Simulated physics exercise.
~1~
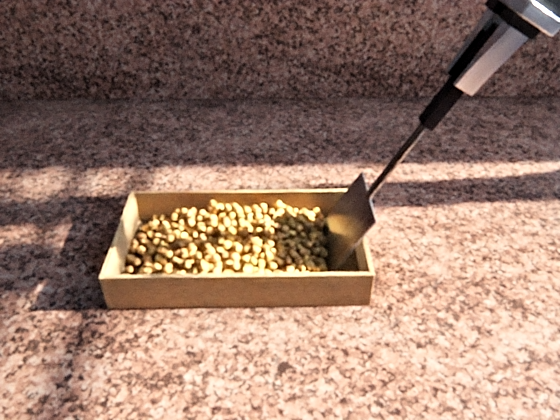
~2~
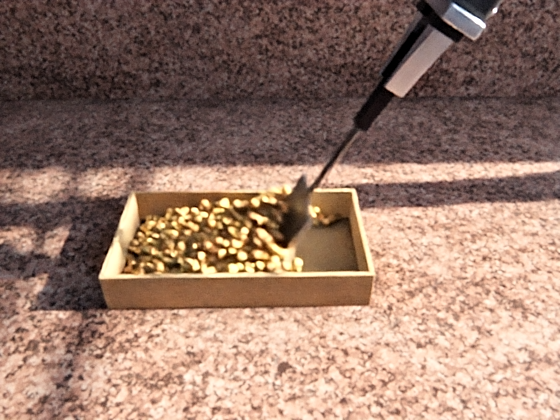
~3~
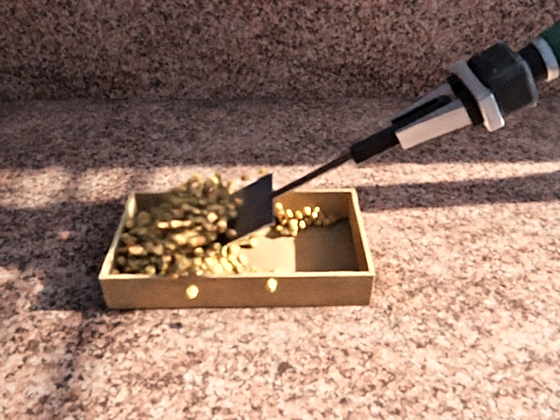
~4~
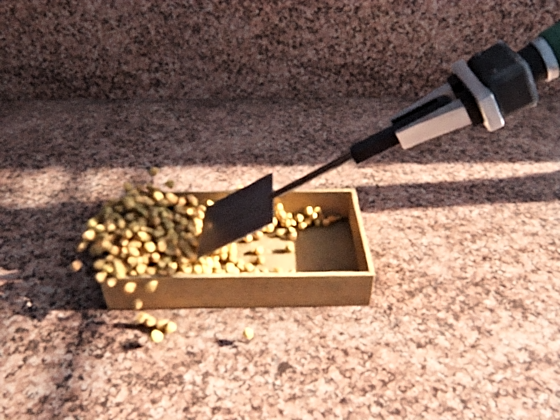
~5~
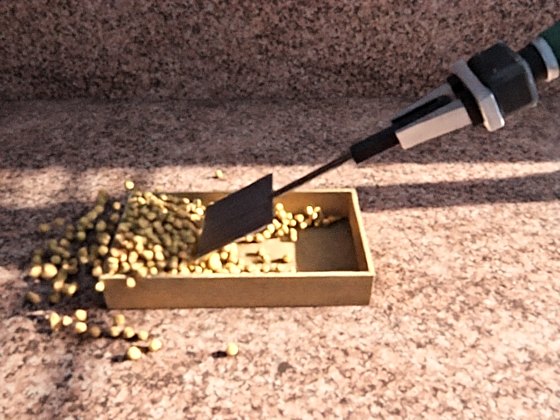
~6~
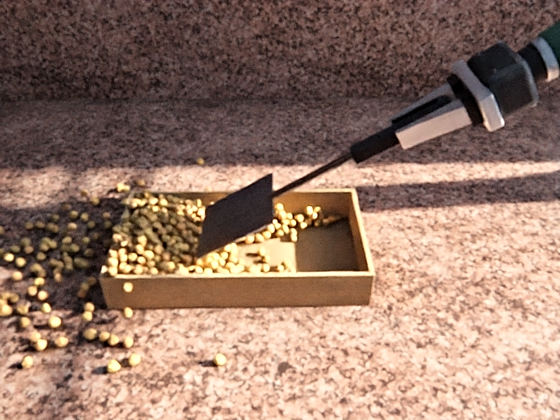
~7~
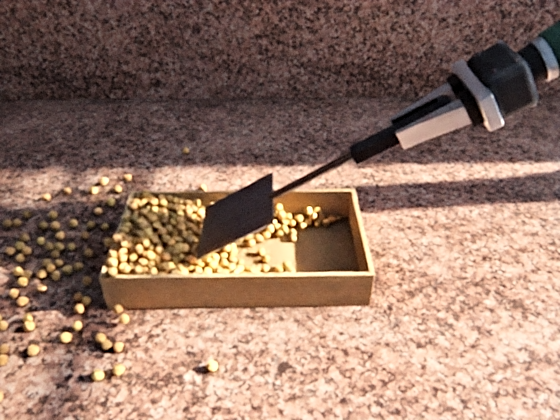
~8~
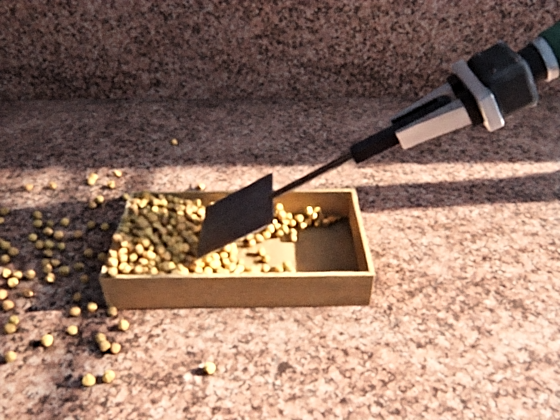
A robot arm holding a flat turner pushed dried chickpeas leftward through a shallow tray, then tilted and stopped, sending some spilling over the left and front edges onto the speckled stone surface, while most stayed heaped inside the tray.
